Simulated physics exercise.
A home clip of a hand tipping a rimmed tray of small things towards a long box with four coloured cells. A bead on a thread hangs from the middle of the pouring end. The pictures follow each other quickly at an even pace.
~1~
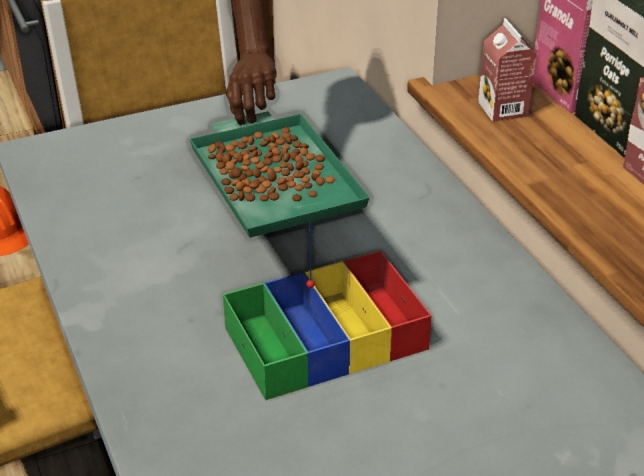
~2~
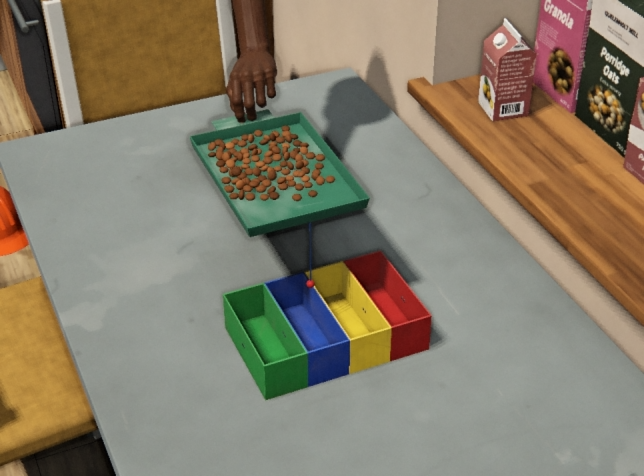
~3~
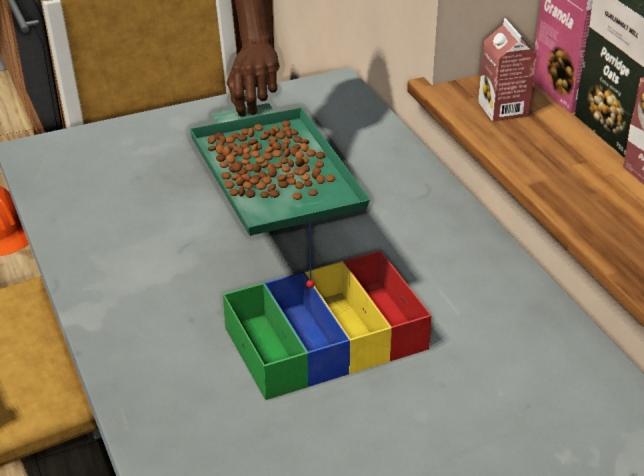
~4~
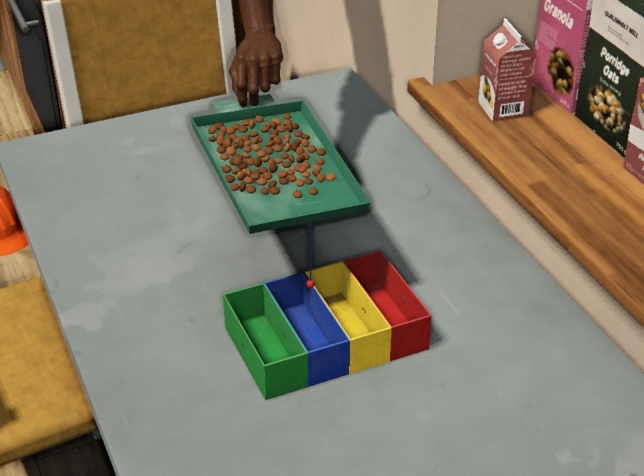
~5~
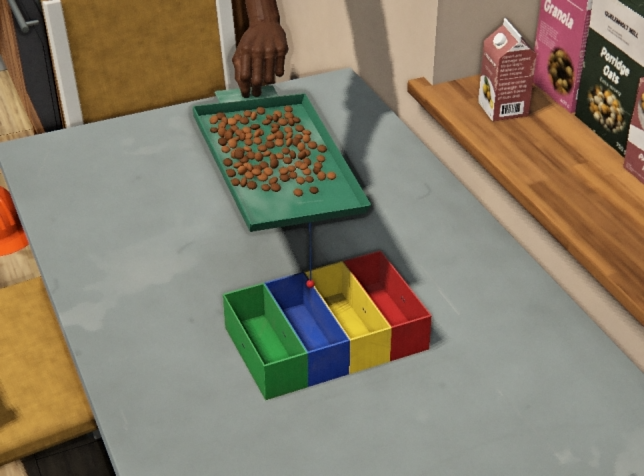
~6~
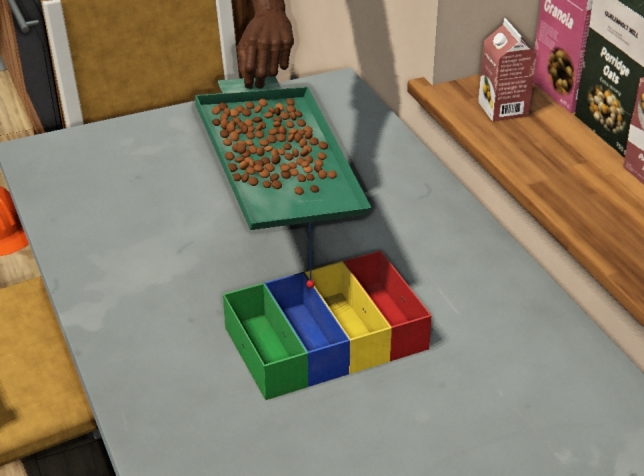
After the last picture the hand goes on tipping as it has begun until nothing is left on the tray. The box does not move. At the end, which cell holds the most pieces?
Most goes to the red cell.
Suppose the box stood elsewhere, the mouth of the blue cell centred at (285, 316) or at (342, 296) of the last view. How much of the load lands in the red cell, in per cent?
About 80 and 0 per cent.
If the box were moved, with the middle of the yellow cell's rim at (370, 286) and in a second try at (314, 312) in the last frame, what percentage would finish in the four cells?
The first gives 100 %, the second 70 %.
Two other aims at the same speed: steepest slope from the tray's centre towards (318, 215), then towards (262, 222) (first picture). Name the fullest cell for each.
The first try: The yellow cell. The second: The green cell.
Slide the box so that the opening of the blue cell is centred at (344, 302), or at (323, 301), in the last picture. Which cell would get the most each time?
One: The cell in yellow. Two: The cell in yellow.
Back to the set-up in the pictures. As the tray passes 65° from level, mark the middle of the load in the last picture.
Roughly at (343, 203).
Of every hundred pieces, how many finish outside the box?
Near 0 %.
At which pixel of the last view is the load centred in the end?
Close to (375, 318).
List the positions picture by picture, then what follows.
In the first frame, corners of the pouring end at (249, 227) and (367, 197), level; middle of the load at (268, 162), bits of dog kibble; bead on its thread at (311, 284); green cell at (286, 373); blue cell at (329, 360); yellow cell at (370, 347); red cell at (410, 335).
In the second frame, corners of the pouring end at (250, 226) and (367, 197), level; middle of the load at (268, 160).
In the third frame, corners of the pouring end at (250, 225) and (367, 199), tipped barely, lowest at the right corner; middle of the load at (268, 156).
In the fourth frame, corners of the pouring end at (251, 224) and (368, 201), tipped a little, lowest at the right corner; middle of the load at (269, 150).
In the fifth frame, corners of the pouring end at (252, 222) and (368, 204), tipped a little, lowest at the right corner; middle of the load at (262, 148).
In the sixth frame, corners of the pouring end at (254, 221) and (368, 206), tipped clearly, lowest at the right corner; middle of the load at (264, 143); green cell at (286, 373); blue cell at (329, 360); yellow cell at (370, 347); red cell at (410, 335).
Soon after the last picture, tray tipped steeply; most on the tray; a stray few in the red cell; a stray few in the yellow cell; a small part falling or outside the box.
A little later, tray tipped past a quarter turn; a small part on the tray; about half in the red cell; about a quarter in the yellow cell; a stray few in the blue cell; a small part falling or outside the box.
Later still, tray tipped past a quarter turn; about two thirds in the red cell; about a third in the yellow cell; a stray few in the blue cell; a stray few falling or outside the box.
At rest, tray tipped past a quarter turn; about two thirds in the red cell; about a third in the yellow cell; a stray few in the blue cell; none in the green cell; a stray few outside the box.
